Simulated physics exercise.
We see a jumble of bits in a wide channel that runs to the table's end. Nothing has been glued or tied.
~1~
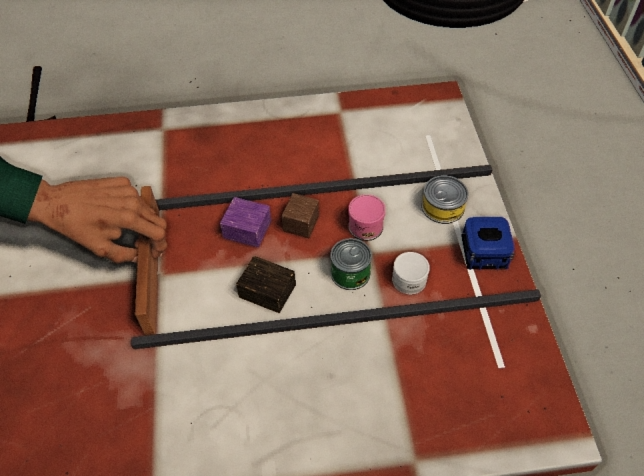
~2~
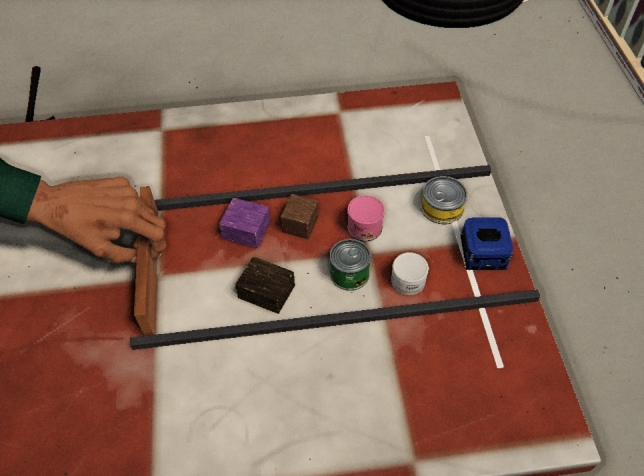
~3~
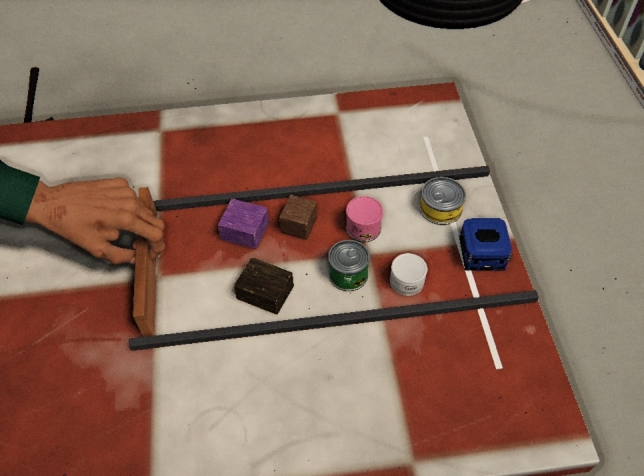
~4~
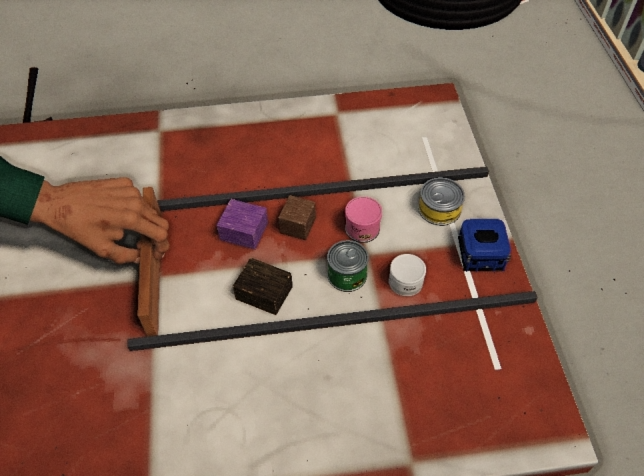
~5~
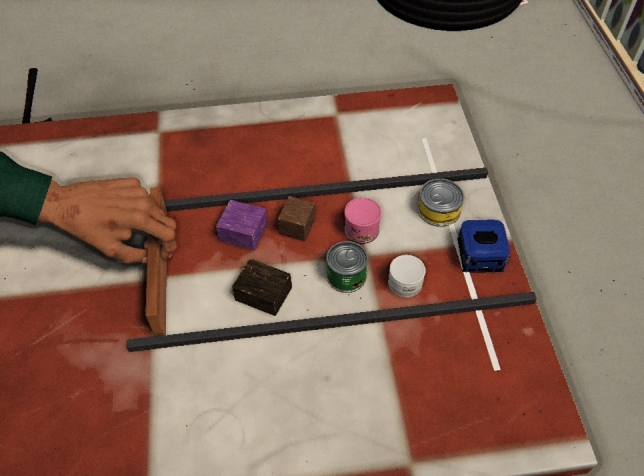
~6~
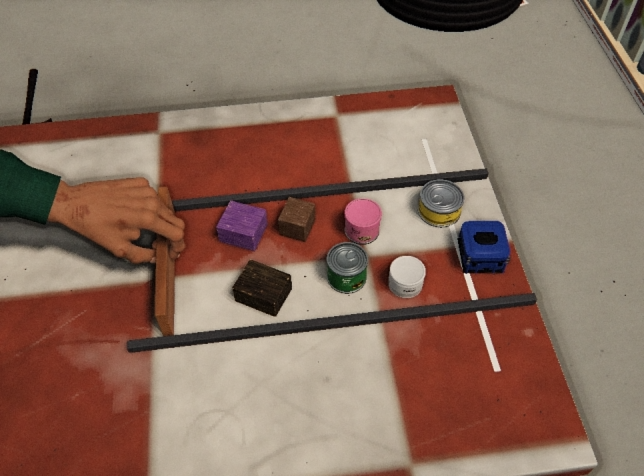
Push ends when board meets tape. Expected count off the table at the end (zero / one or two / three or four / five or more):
Looks like more than two but under five go over the edge.
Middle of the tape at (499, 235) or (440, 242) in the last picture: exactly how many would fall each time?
First try 8, second try 2.
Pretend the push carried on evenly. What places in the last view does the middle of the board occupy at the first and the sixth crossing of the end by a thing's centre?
About (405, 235), then about (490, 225).
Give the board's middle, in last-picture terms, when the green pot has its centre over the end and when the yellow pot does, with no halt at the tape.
The middle would be close to (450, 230) and then close to (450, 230).
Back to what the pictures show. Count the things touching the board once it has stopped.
3 of them.
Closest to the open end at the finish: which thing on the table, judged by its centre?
The brown block winds up nearest.
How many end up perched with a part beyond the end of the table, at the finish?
I count 1 overhanging.
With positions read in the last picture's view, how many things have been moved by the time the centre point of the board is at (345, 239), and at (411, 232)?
It comes to 7 for the first spot, 8 for the other.
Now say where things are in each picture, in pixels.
The first picture shows blue case (487, 243); yellow pot (445, 200); white tub (410, 274); board (148, 258); tape (460, 236).
The second picture shows yellow pot (444, 200); black block (266, 285).
The third picture shows white tub (408, 275); purple block (244, 224).
The fourth picture shows blue case (484, 245); pink pot (363, 220).
The fifth picture shows yellow pot (441, 203); board (157, 259).
The sixth picture shows blue case (483, 247); yellow pot (441, 204); white tub (407, 277); board (165, 259); tape (456, 240).
Soon after, none off yet; blue case at rest near (483, 247); yellow pot at rest near (441, 204); white tub at rest near (407, 277).
Then, none off yet; blue case moving near (489, 248); yellow pot moved a little near (455, 198); white tub moved about its own width near (443, 286).
At rest, the number that fall off is three or four; fallen, green pot, pink pot, yellow pot and blue case.
